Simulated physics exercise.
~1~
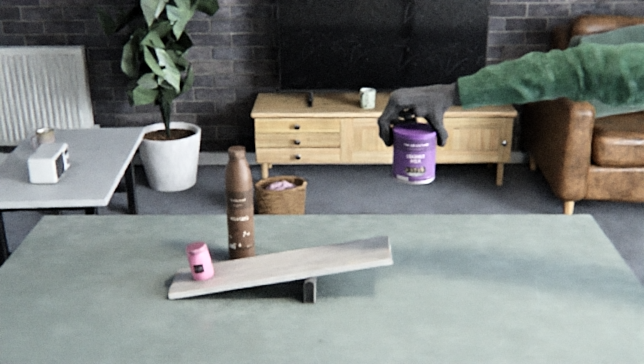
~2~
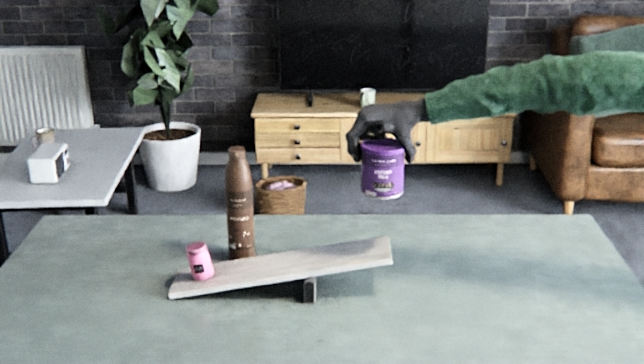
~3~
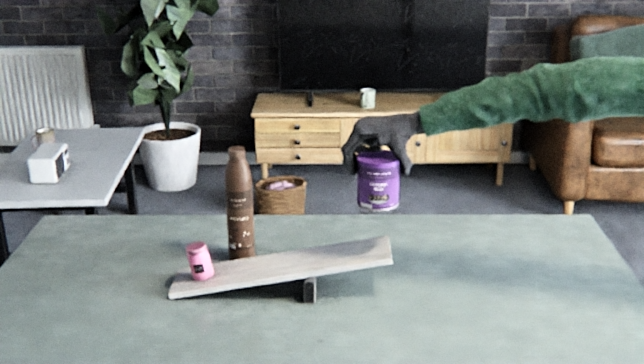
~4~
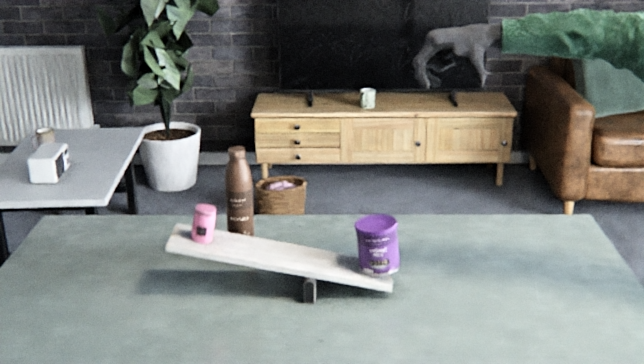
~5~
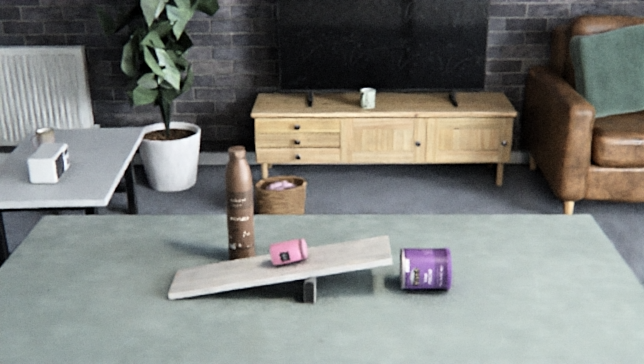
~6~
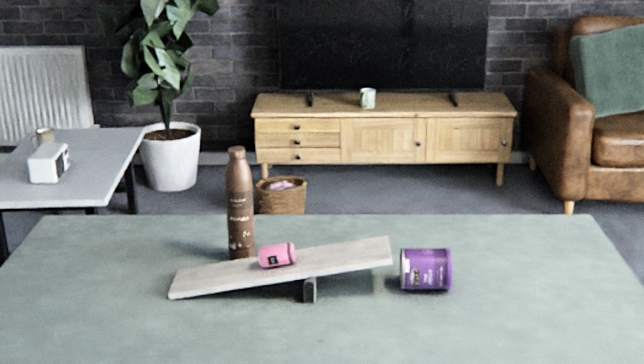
A gloved hand sets a purple tin on a plank, which tips, then tilts back.
